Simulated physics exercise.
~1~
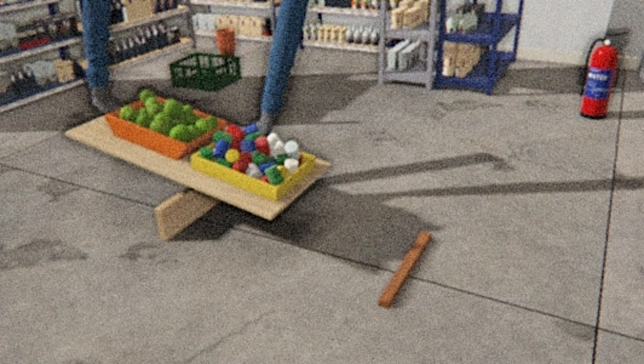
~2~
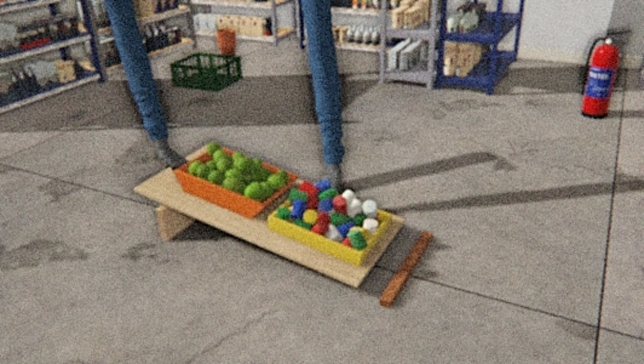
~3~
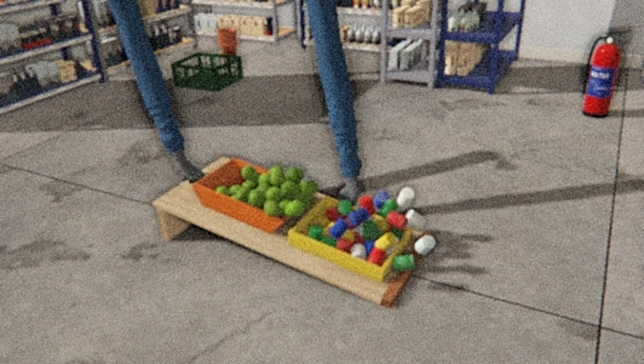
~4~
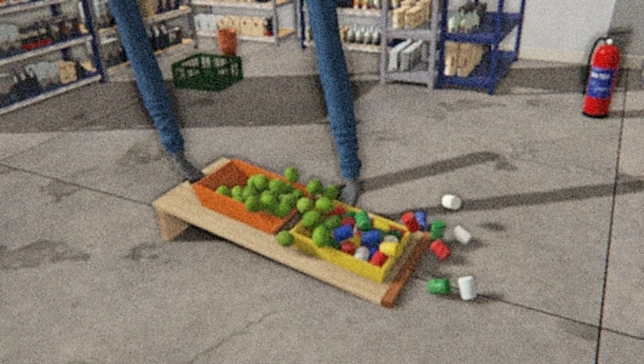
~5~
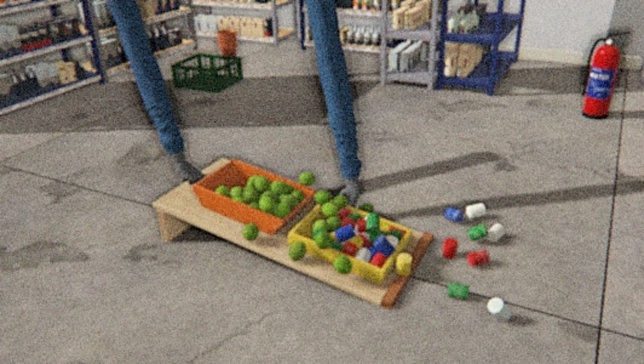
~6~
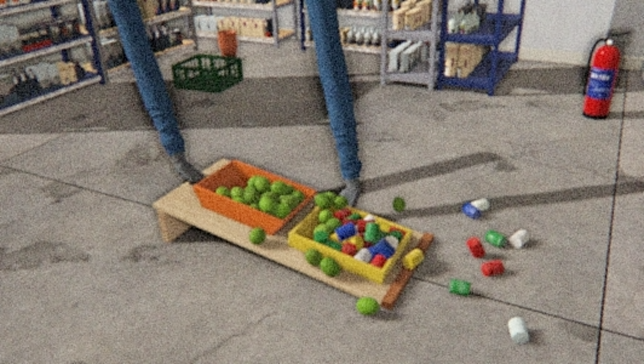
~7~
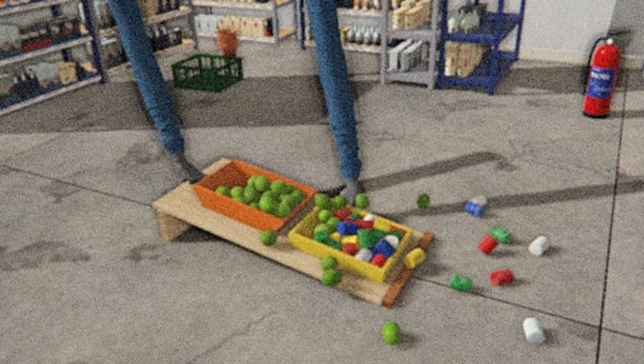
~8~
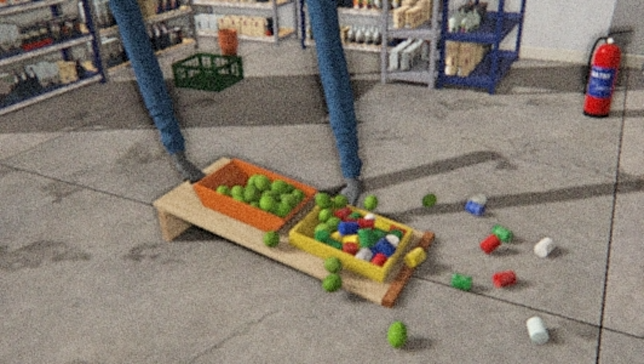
Colourful little jars and green limes tumbled out when two blue-sleeved arms swung a sloping board down against a wooden strip on the concrete, its yellow and orange tubs staying put, and the spilled pieces came to rest scattered mostly to the right.
